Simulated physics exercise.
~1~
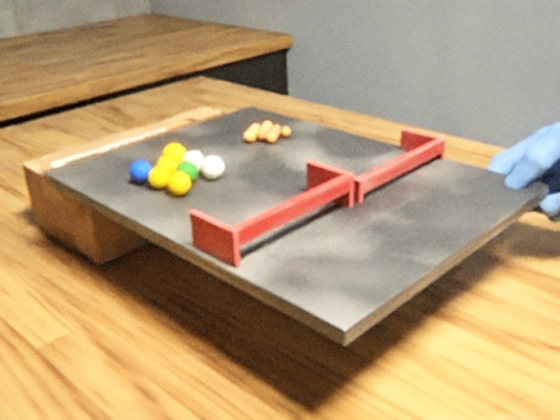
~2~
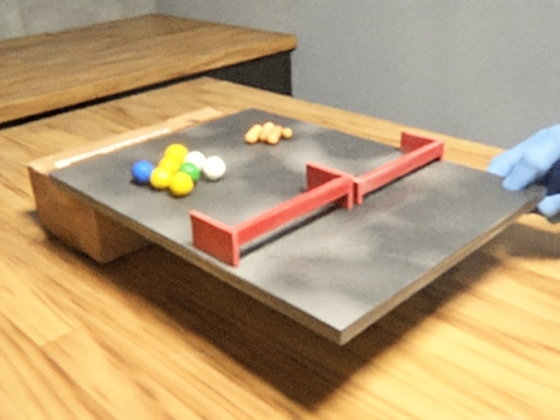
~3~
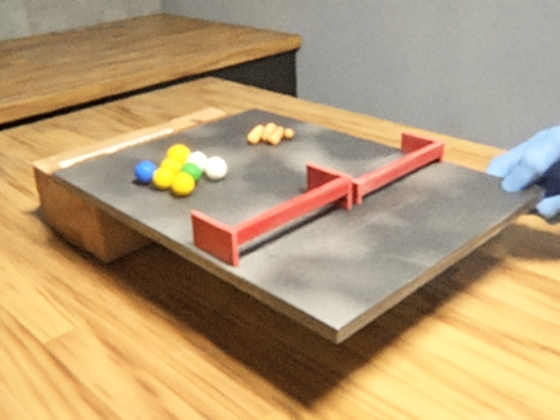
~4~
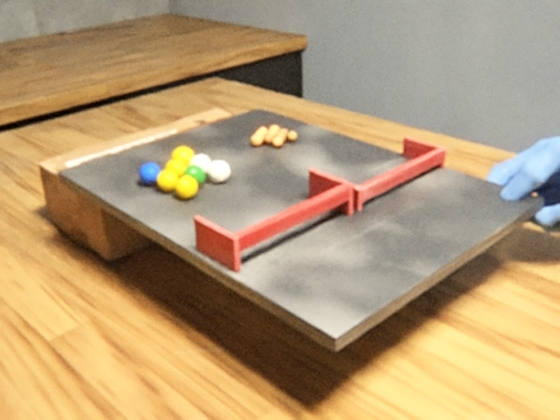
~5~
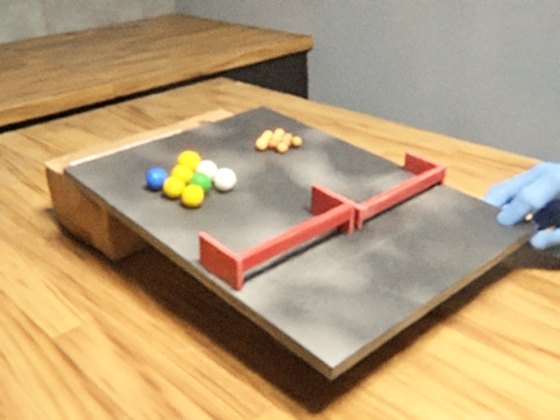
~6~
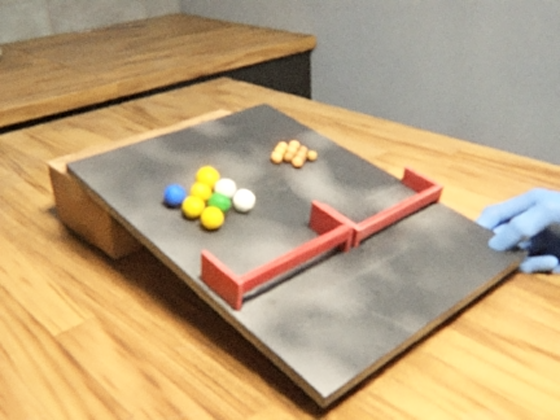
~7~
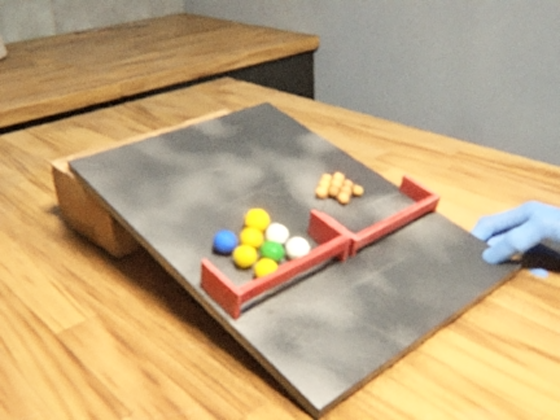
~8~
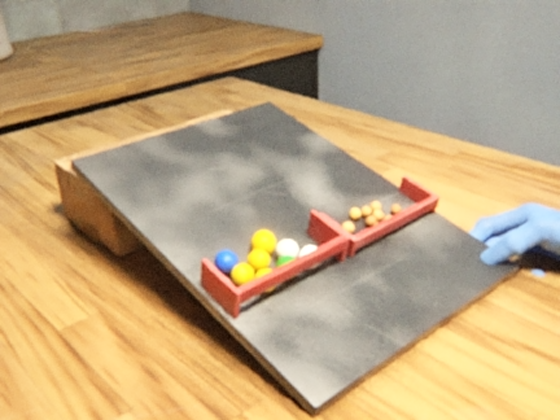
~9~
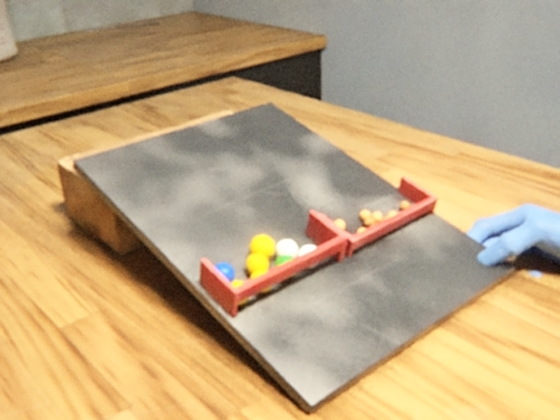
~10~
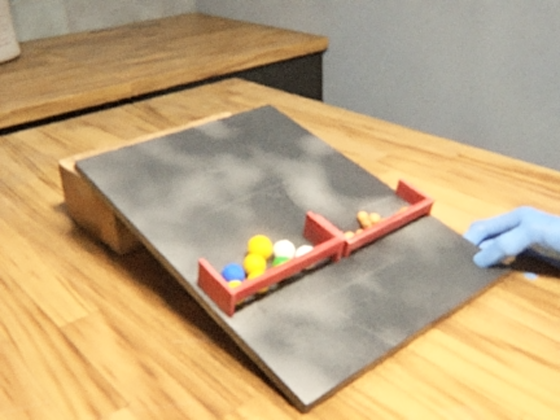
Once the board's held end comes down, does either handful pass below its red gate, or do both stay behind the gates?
Both handfuls stay behind their gates. The colored balls gather against the nearer red gate and the small tan pieces against the farther one.
